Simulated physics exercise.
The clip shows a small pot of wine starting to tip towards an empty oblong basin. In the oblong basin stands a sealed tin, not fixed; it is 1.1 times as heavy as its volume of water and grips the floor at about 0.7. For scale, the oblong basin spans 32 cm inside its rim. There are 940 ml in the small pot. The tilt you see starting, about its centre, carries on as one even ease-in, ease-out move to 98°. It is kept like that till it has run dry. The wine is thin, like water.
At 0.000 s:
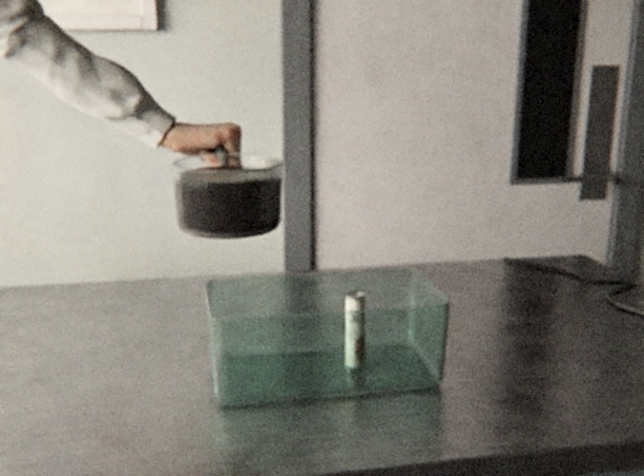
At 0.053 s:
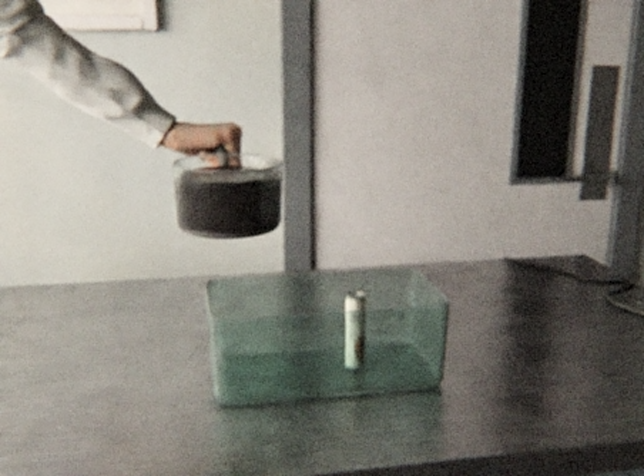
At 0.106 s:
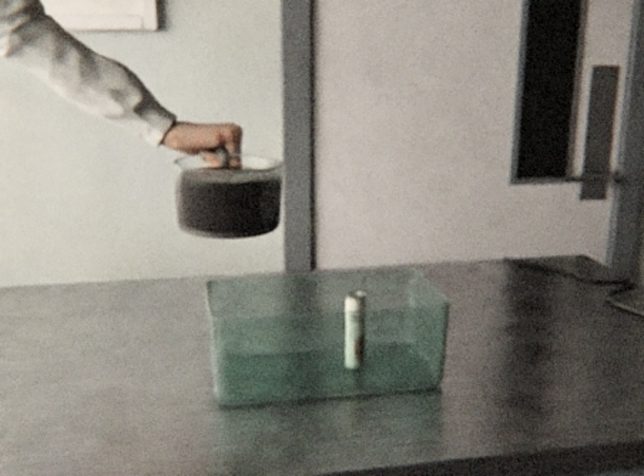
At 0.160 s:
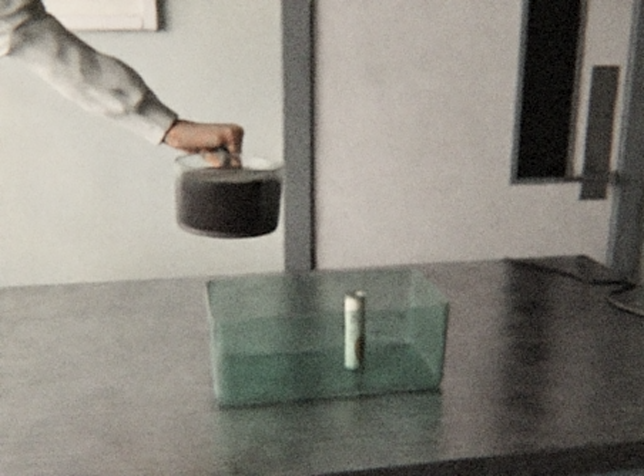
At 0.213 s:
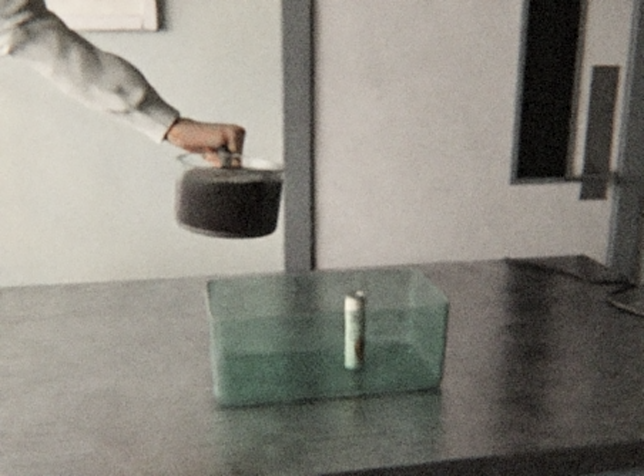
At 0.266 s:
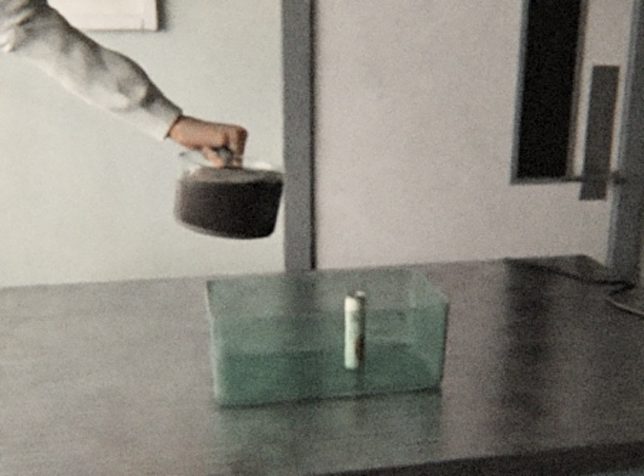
A small dark pot, gripped from above by a hand in a pale sleeve reaching in from the left, hangs nearly level, then leans slightly, its right side dipping. Below it, a greenish see-through oblong basin rests on a dark grey tabletop, with a slim pale tin upright at its right half. The steady view looks slightly down across the table towards pale walls and a grey-framed door.
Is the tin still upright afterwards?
The tin goes over.
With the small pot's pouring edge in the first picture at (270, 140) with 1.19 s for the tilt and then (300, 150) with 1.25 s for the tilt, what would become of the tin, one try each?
First it stays up; then it stays up.
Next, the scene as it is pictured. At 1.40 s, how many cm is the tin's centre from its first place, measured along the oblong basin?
Some 5 cm.
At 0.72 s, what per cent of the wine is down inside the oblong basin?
Near 7 in a hundred.
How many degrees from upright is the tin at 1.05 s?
It is at some 5°.
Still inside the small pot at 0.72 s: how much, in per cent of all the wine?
Near 70 in a hundred.
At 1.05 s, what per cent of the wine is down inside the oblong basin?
Near 66 in a hundred.
By 0.72 s the tilt is 59° and 70 per cent is still to pour; the tin stands where it began.
By 1.05 s the tilt is 91° and 19 per cent is still to pour; the tin leans 5°.
By 1.40 s the tilt is 98° and 3 per cent is still to pour; the tin lies on its side.
By 1.78 s the tilt is 98° and 0 per cent is still to pour; the tin lies on its side.
At rest the tin lies on its side.
